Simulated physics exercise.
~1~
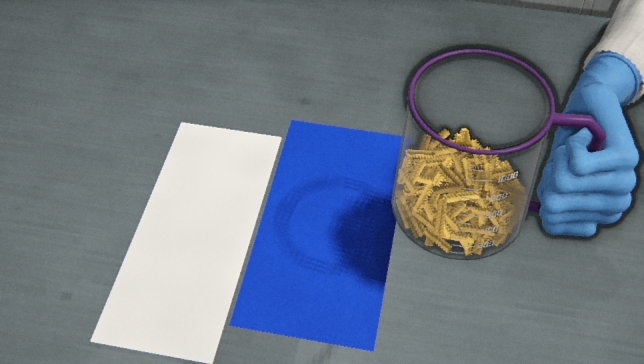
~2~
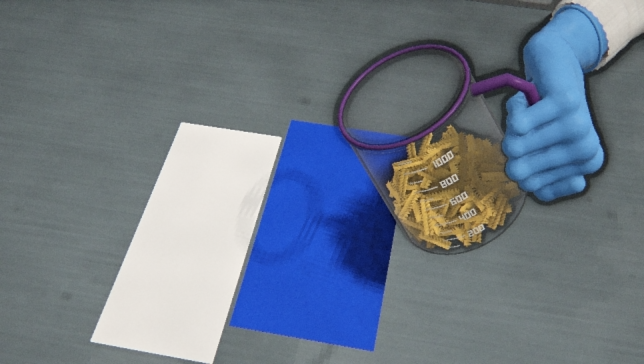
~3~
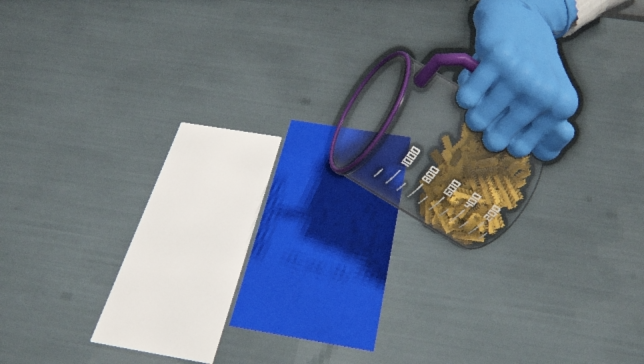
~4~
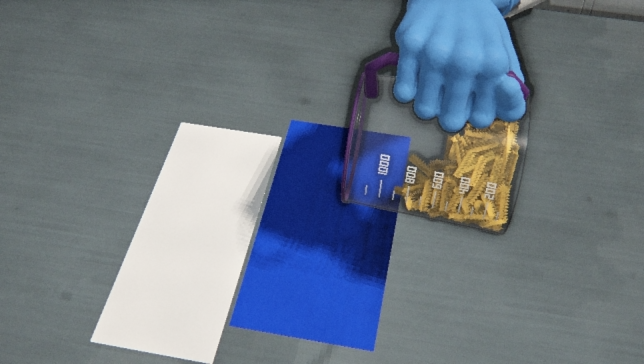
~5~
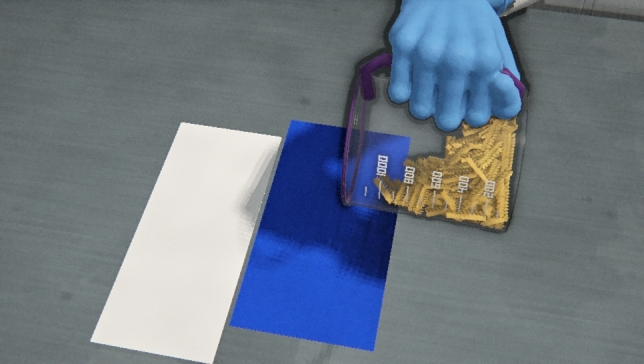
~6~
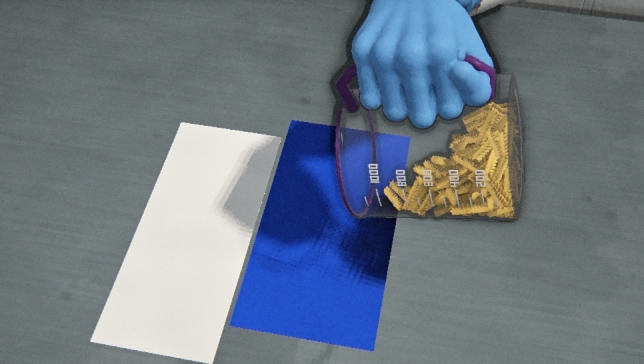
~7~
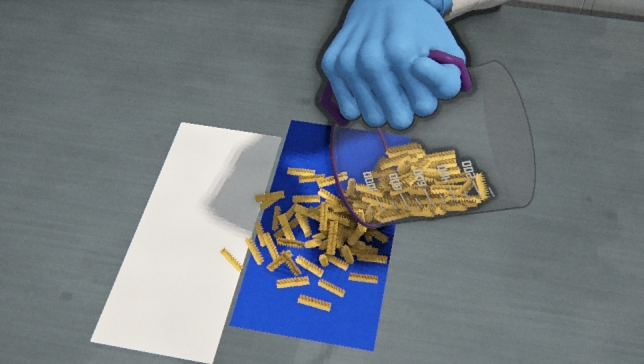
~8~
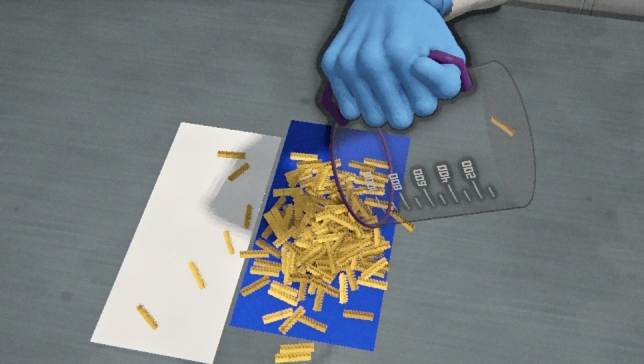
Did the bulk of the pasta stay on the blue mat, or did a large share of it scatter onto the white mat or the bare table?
The bulk of the pasta stayed on the blue mat. Only a few pieces ended up on the white mat or the bare table.
